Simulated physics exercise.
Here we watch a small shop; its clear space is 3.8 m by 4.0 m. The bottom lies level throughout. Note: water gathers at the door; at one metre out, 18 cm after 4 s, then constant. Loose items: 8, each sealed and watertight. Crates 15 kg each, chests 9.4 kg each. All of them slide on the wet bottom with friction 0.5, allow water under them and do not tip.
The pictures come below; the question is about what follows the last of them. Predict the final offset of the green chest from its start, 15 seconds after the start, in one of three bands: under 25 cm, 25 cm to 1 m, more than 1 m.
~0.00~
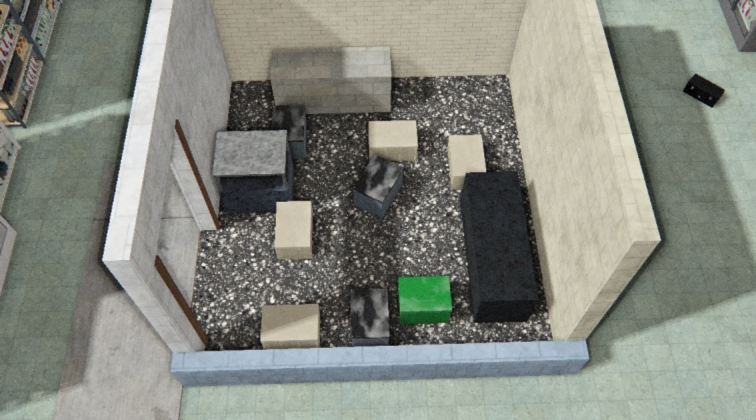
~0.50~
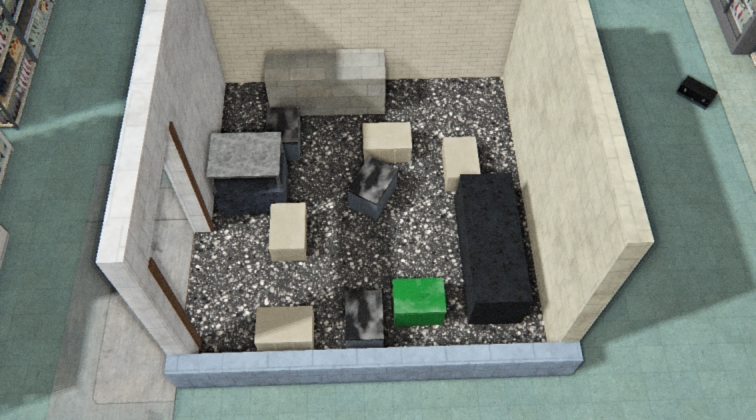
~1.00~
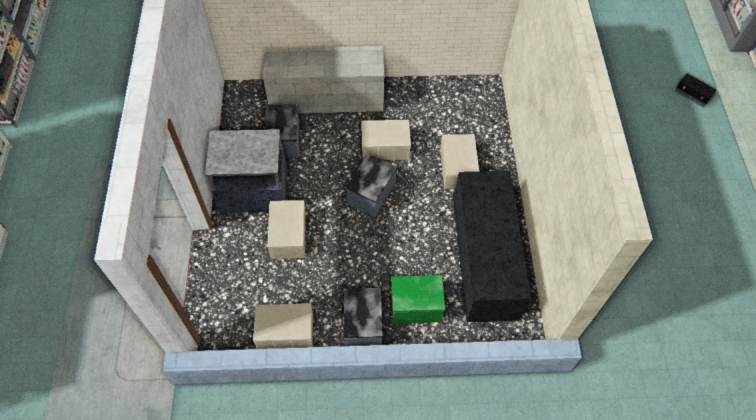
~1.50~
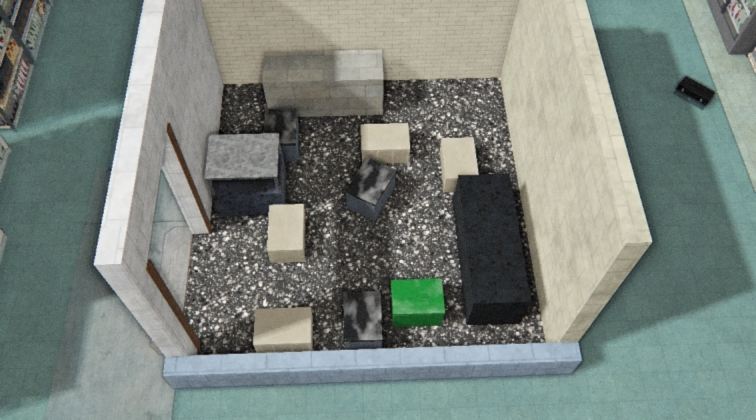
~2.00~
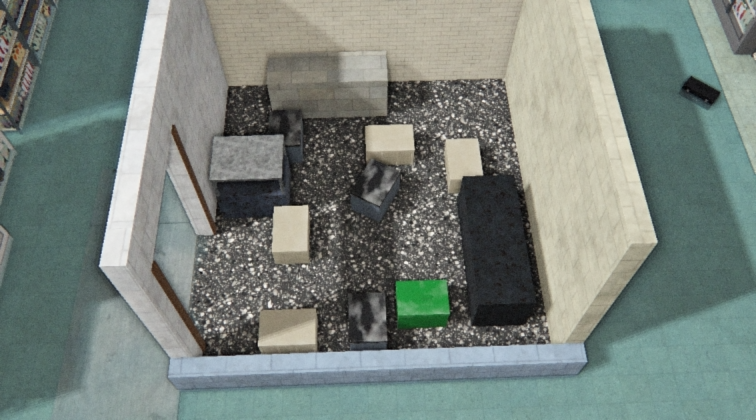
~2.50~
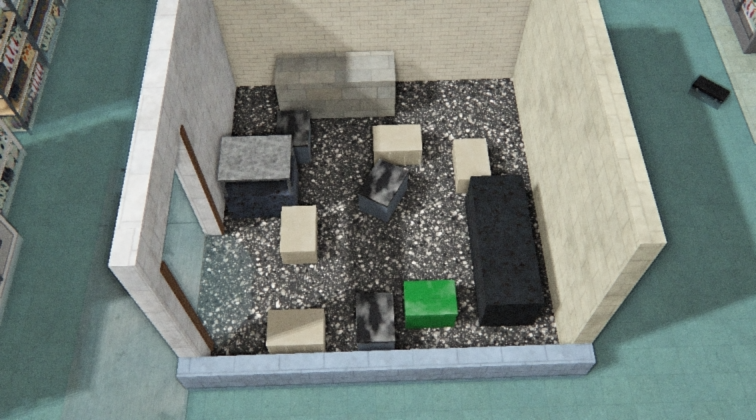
Some way off.
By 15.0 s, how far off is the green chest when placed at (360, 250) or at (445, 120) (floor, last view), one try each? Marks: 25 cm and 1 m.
In that order: It goes a long way; it shifts a modest distance.
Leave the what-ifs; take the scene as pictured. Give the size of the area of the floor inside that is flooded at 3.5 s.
1.5 m2.
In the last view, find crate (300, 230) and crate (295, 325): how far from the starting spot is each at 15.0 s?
Respectively 250 and 200 cm.
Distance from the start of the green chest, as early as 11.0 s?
Around 30 cm from the start by that time.
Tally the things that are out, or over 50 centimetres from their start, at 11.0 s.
At that moment it comes to 5.
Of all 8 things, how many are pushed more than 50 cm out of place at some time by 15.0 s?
Tally: 6.
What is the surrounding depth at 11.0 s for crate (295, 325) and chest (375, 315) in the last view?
Some 9 cm at the first, some 13 cm at the second.
After 3.5 s the green chest is near (431, 297), 0.0 m from its start, aground; 0 afloat.
After 6.8 s the green chest is near (458, 303), 0.3 m from its start, afloat; 5 afloat.
After 11.0 s the green chest is near (458, 309), 0.3 m from its start, afloat; 8 afloat.
After 15.0 s the green chest is near (463, 323), 0.5 m from its start, afloat; 8 afloat.
